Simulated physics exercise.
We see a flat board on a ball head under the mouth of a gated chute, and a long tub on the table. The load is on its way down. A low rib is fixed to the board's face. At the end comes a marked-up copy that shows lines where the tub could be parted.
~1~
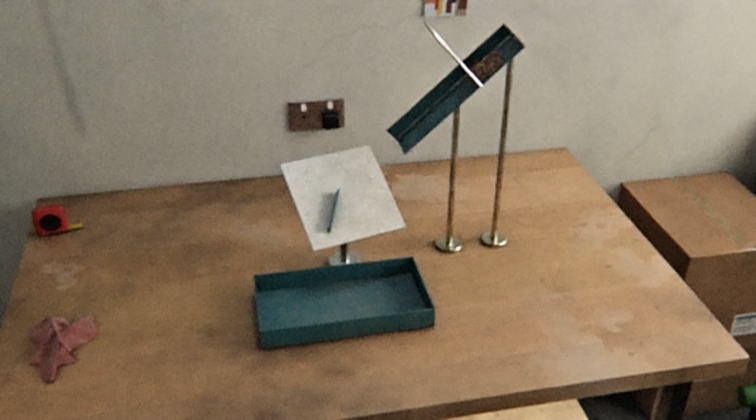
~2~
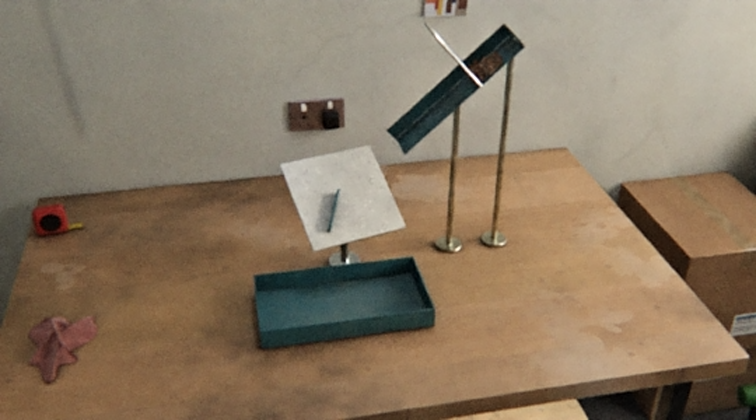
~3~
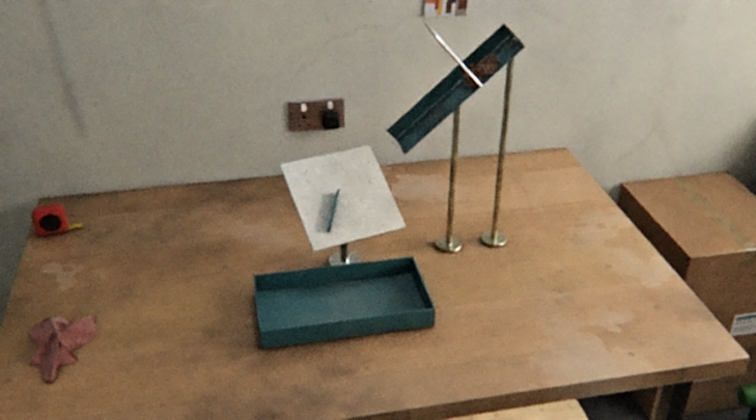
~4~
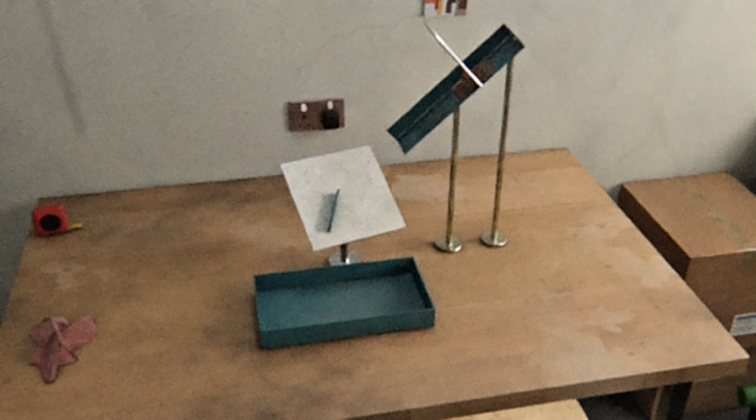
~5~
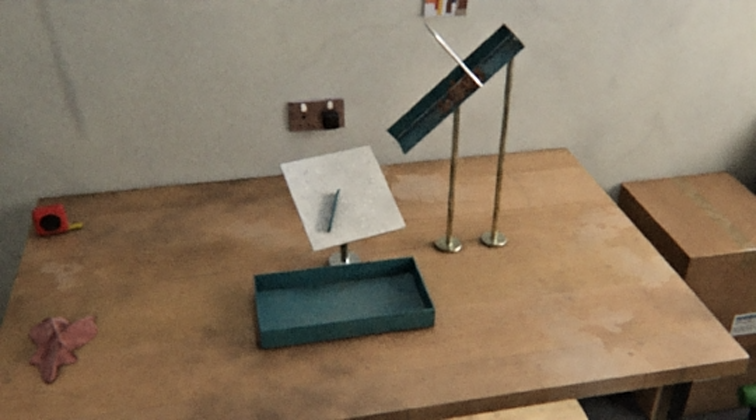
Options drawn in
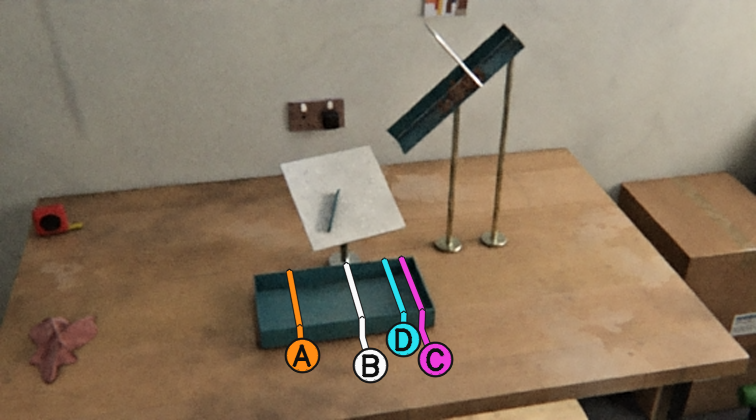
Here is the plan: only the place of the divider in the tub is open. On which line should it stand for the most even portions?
Line B does it best.
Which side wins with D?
Left.
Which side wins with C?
Left.
On the marked copy, line A crosses the front rim at (299, 326); line B crosses the front rim at (361, 318); line C crosses the front rim at (422, 310); line D crosses the front rim at (403, 313).
With A, of what is caught, just a few on the left of the divider, almost all on the right.
With B, of what is caught, roughly two thirds on the left of the divider, roughly a third on the right.
With C, of what is caught, every piece on the left of the divider, not one piece on the right.
With D, of what is caught, almost all on the left of the divider, about a tenth on the right.
